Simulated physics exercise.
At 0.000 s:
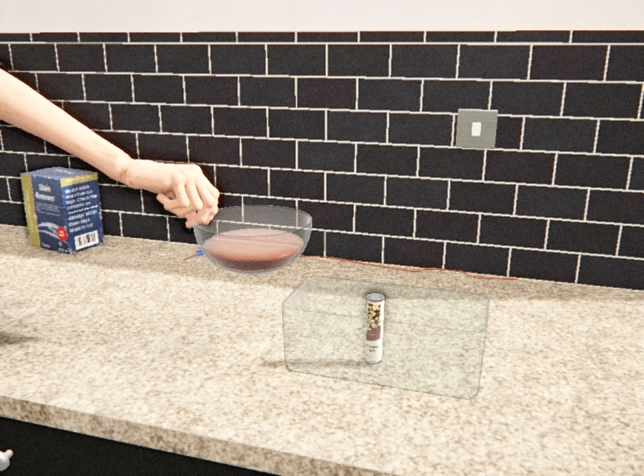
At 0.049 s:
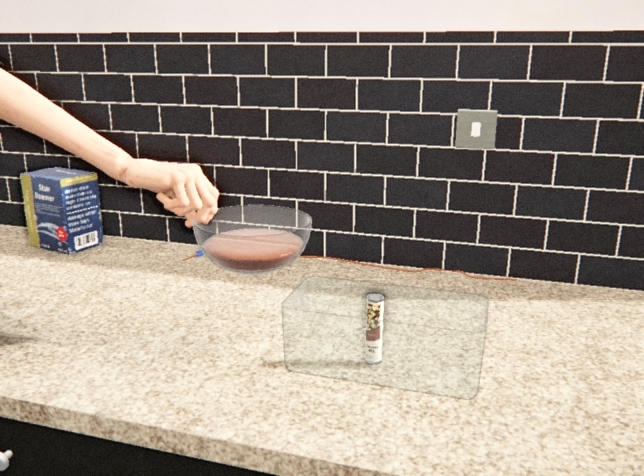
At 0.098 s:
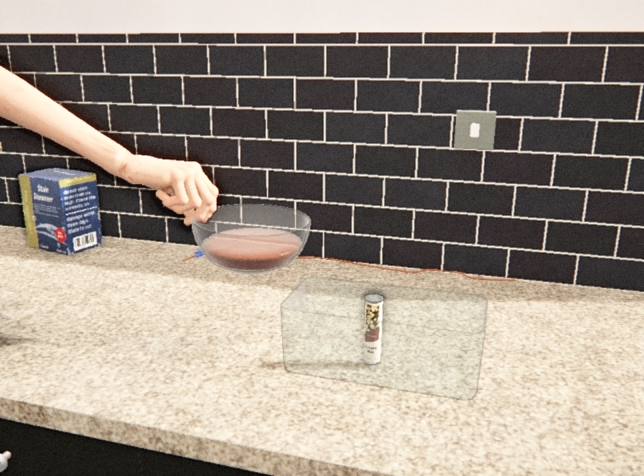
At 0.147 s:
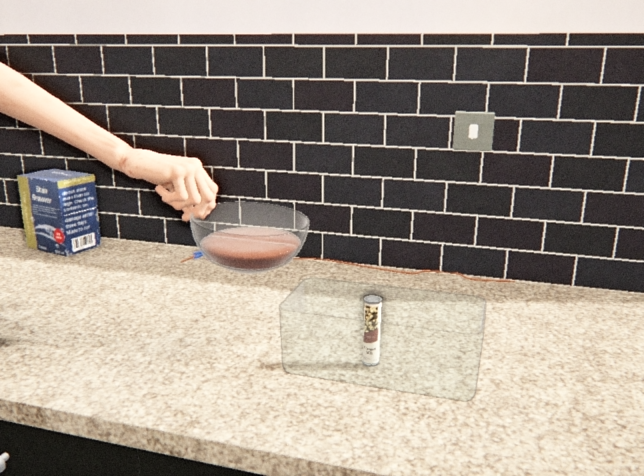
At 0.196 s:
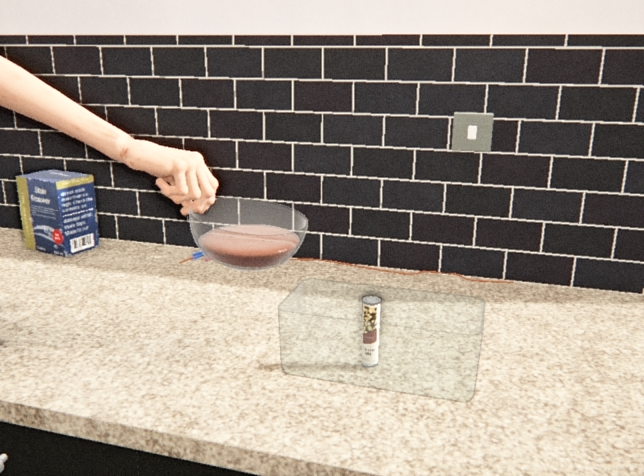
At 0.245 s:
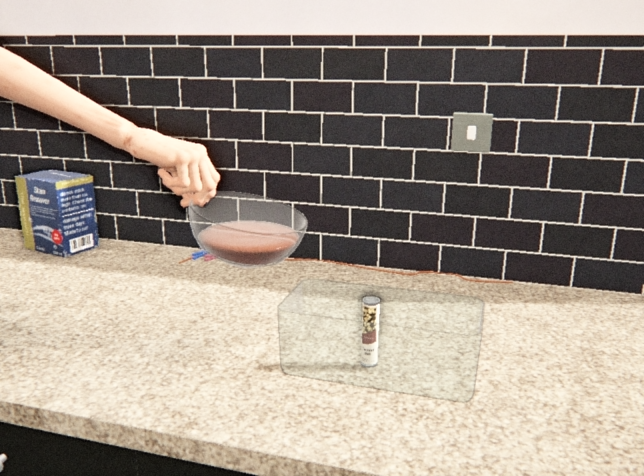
The clip shows a hand holding a clear bowl of reddish-brown liquid beside a transparent oblong basin with a small tin inside, on a speckled counter; the bowl is still at first, then the hand tilts it slightly rightwards.
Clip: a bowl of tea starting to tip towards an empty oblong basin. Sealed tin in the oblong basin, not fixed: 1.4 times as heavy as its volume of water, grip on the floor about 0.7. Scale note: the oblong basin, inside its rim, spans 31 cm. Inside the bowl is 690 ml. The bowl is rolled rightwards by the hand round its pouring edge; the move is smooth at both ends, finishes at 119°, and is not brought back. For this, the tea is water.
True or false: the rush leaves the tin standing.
False.
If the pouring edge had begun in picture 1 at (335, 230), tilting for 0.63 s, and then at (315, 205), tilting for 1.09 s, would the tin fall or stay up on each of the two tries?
Try 1: Still standing; try 2: Still standing.
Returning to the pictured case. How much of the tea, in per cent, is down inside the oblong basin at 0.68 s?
5 %, more or less.
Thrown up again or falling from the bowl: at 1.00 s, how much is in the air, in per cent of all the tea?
About 10 percent.
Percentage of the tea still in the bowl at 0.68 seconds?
I reckon about 56 in a hundred is still held.
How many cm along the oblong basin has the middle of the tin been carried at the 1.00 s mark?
Around 3 centimetres.
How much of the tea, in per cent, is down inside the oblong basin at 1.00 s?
It works out near 88 per cent.
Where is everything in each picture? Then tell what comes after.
In the first picture, tilt 0°; pouring edge (308, 226); surface from (210, 237) to (303, 246); the oblong basin's rim runs from (295, 291) to (487, 314); the tin's top is at (375, 300).
In the second picture, tilt 0°; pouring edge (308, 226); surface from (209, 237) to (303, 246).
In the third picture, tilt 2°; pouring edge (307, 227); surface from (208, 236) to (301, 246).
In the fourth picture, tilt 4°; pouring edge (306, 228); surface from (207, 235) to (300, 245).
In the fifth picture, tilt 8°; pouring edge (304, 229); surface from (206, 232) to (299, 242).
In the sixth picture, tilt 12°; pouring edge (304, 229); surface from (205, 227) to (299, 240).
After 0.68 s the tilt is 72° and 56 per cent is still to pour; the tin stands where it began.
After 1.00 s the tilt is 111° and 0 per cent is still to pour; the tin leans 30°.
After 1.33 s the tilt is 119° and 0 per cent is still to pour; the tin lies on its side.
After 1.69 s the tilt is 119° and 0 per cent is still to pour; the tin lies on its side.
In the end the tin lies on its side.
